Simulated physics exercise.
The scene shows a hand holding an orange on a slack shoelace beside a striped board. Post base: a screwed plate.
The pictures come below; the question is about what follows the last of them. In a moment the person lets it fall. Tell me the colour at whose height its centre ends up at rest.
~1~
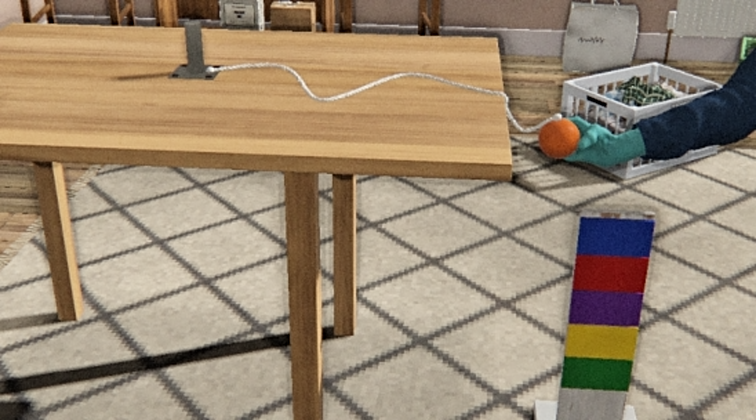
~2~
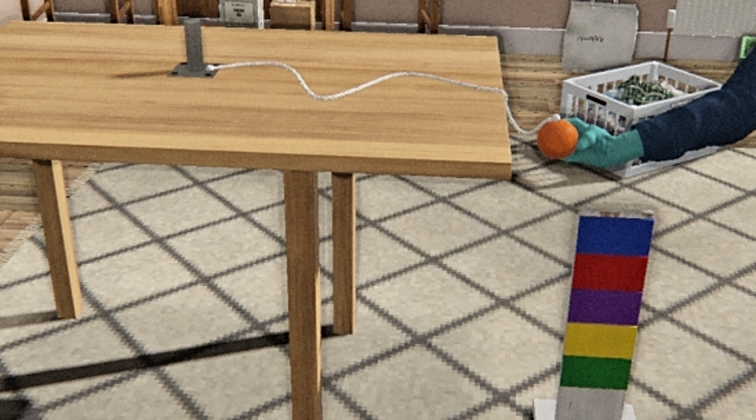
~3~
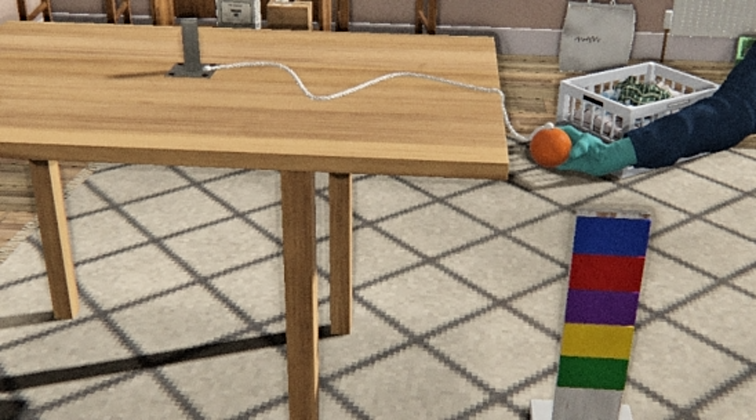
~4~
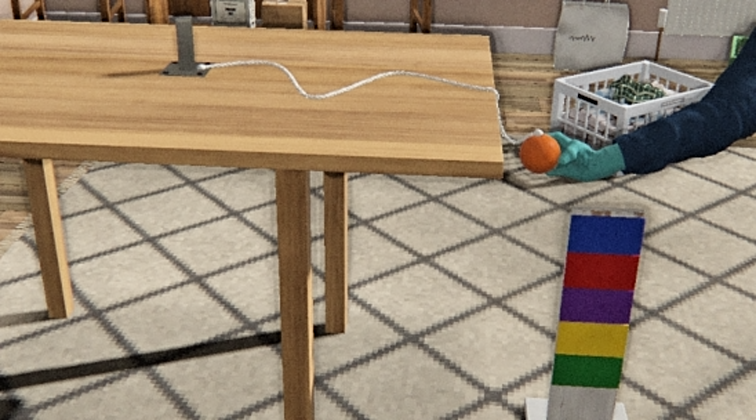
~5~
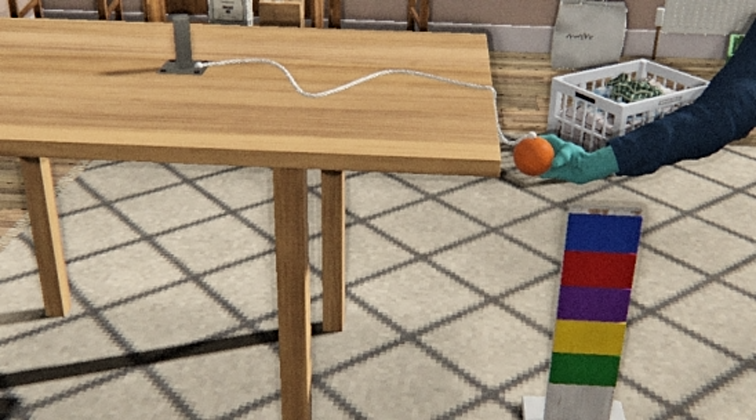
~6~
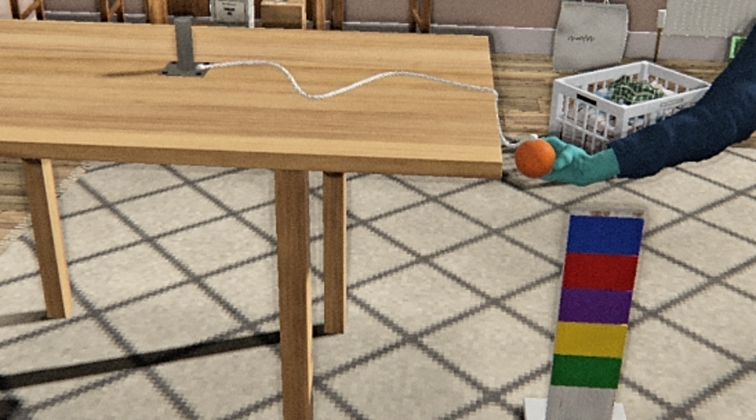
It ends up level with purple.
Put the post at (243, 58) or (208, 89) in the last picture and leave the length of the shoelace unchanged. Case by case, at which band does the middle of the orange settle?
In turn, yellow and then yellow.
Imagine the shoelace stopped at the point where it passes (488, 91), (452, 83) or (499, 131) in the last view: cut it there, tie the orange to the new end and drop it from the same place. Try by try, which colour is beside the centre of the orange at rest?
Blue; higher than all five; red.
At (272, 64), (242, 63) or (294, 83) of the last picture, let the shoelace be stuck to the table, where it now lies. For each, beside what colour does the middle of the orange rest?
Try one: Purple. Try two: Purple. Try three: Red.
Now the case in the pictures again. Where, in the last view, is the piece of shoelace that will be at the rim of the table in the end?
It's the point at about (390, 74).
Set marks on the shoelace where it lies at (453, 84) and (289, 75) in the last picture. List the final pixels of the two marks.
The first settles around (490, 160), the second around (315, 76).
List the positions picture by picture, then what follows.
In the first picture, orange (559, 138); blue (616, 239); red (611, 275); purple (606, 310); yellow (601, 343); green (597, 375).
In the second picture, orange (557, 140); shoelace through (249, 64) (301, 80) (348, 93) (412, 74) (492, 90).
In the third picture, orange (551, 147).
In the fourth picture, orange (540, 154); shoelace through (240, 63) (293, 79) (340, 92) (403, 74) (484, 89).
In the fifth picture, orange (534, 156).
In the sixth picture, orange (535, 158); shoelace through (239, 63) (292, 79) (339, 92) (403, 74) (483, 90).
Early on, orange near (472, 286); level with purple.
Midway, orange near (489, 284); level with purple.
Finally, orange near (480, 287); level with purple. Its middle rests at the purple band.
